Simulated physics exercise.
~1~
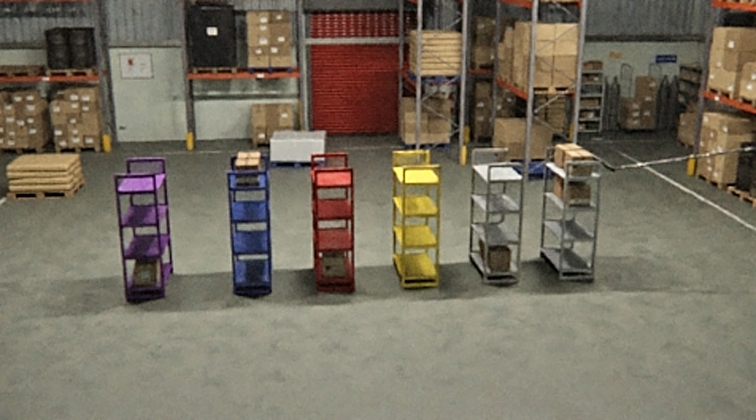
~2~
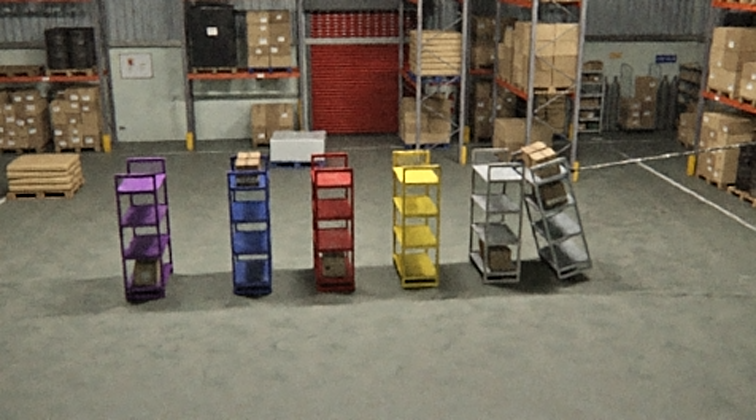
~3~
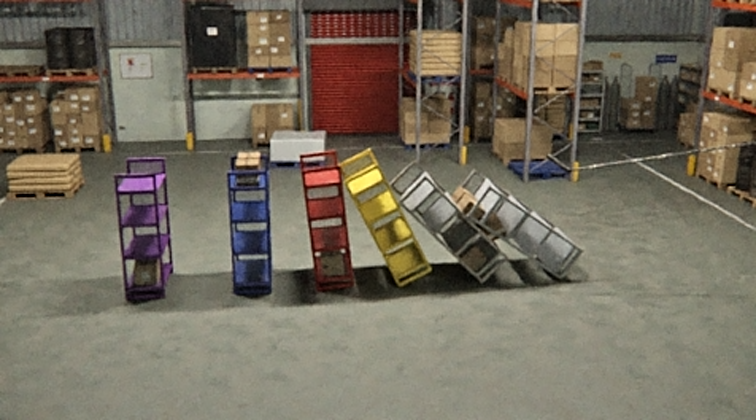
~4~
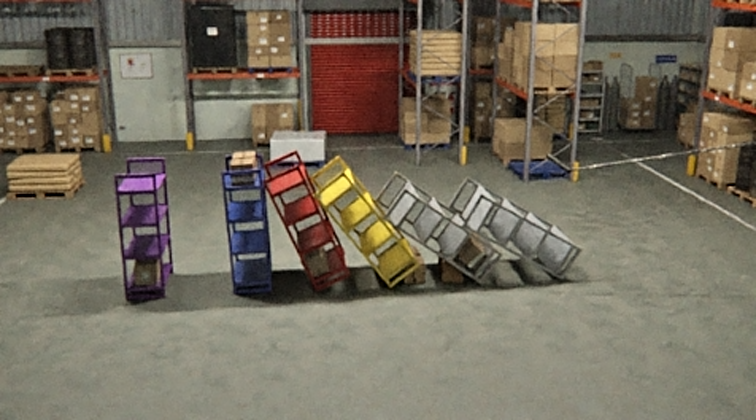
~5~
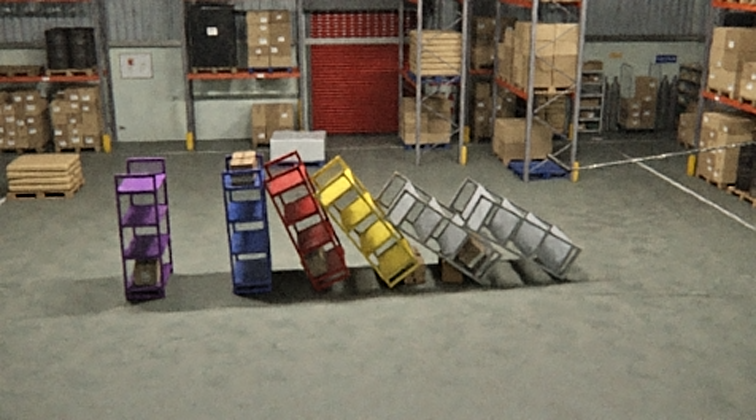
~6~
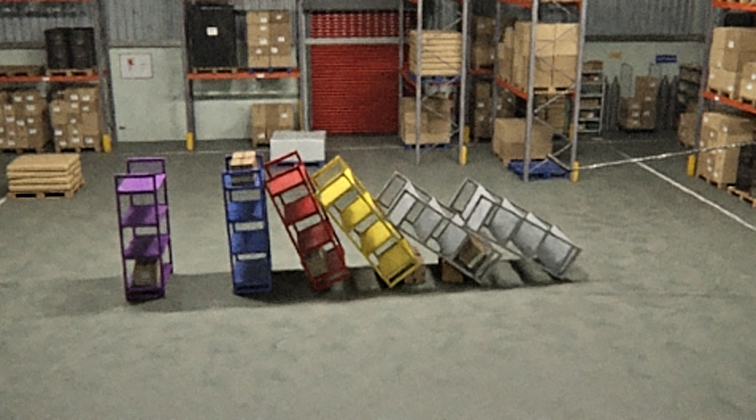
A pole nudged the rightmost gray shelving unit in a warehouse row, and it toppled left into the next gray one, then the yellow and the red, until all four leaned in a slanted line while the blue and purple units stayed upright.
